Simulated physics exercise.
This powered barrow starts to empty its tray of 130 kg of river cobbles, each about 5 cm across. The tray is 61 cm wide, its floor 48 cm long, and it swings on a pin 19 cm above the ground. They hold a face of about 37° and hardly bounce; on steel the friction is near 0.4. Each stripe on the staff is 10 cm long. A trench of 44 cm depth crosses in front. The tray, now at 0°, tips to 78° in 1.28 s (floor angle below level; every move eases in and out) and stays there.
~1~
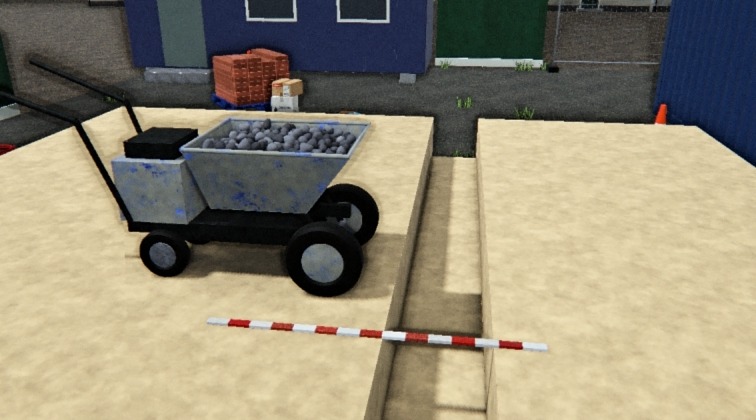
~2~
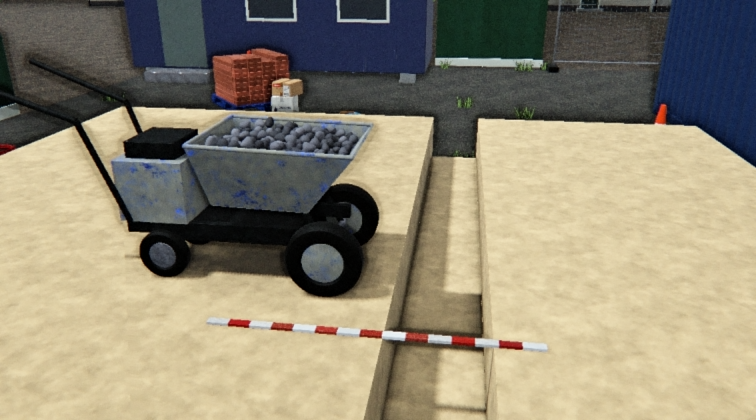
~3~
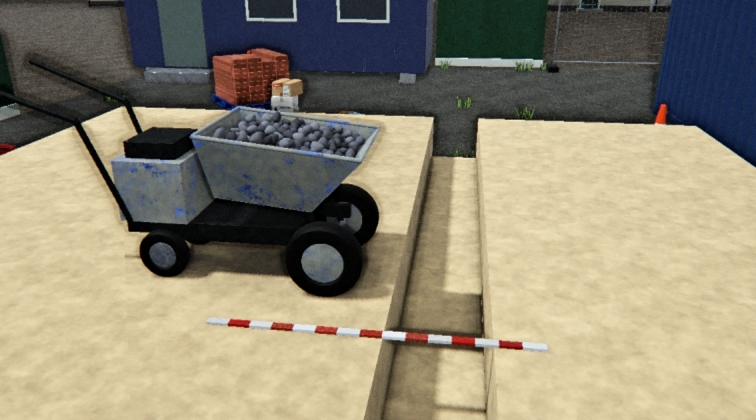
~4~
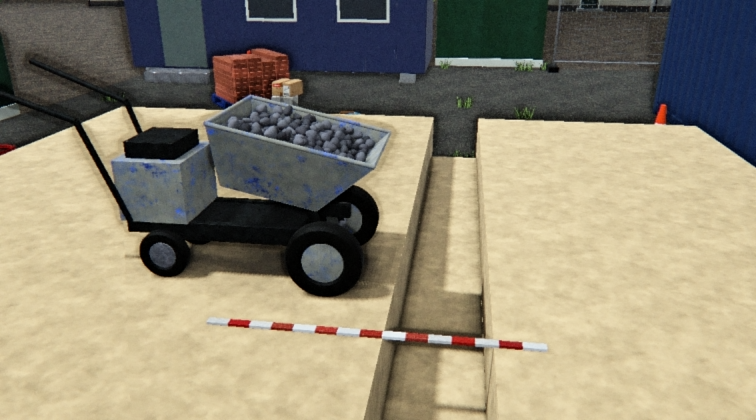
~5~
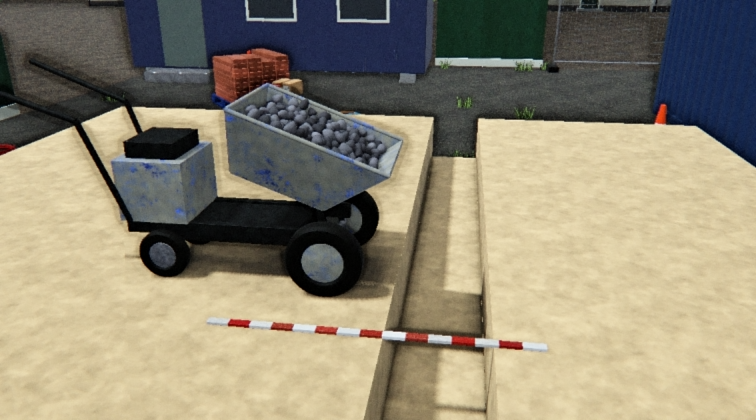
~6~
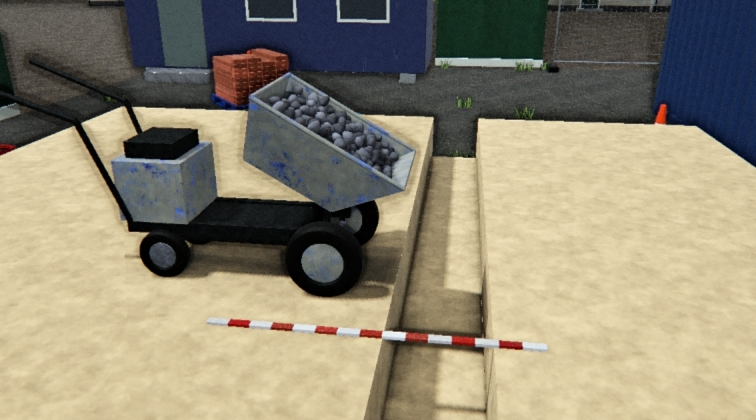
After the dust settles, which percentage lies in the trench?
Roughly 72 per cent ends in the trench.
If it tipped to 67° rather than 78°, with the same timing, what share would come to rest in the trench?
It would be near 75 per cent.
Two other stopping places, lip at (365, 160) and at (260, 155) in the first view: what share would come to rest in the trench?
Near 50 per cent from the first place, 80 from the second.
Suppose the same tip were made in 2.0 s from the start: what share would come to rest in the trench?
In that case some 80 per cent.
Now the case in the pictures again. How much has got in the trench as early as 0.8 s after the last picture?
About 40 per cent by then.
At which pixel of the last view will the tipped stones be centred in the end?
Around (468, 335).
Then, 0.4 s after the last picture the floor is at 66°, 99 % in the tray, 1 % in the trench; the foremost stones are at (452, 223).
Then, 0.8 s after the last picture the floor is at 78°, 41 % in the tray, 39 % in the trench, 20 % past the trench; the foremost stones are at (570, 282).
Then, 1.2 s after the last picture the floor is at 78°, 10 % in the tray, 61 % in the trench, 29 % past the trench; the foremost stones are at (658, 286).
Then, 3.1 s after the last picture the floor is at 78°, 0 % in the tray, 72 % in the trench, 28 % past the trench; the foremost stones are at (712, 277).
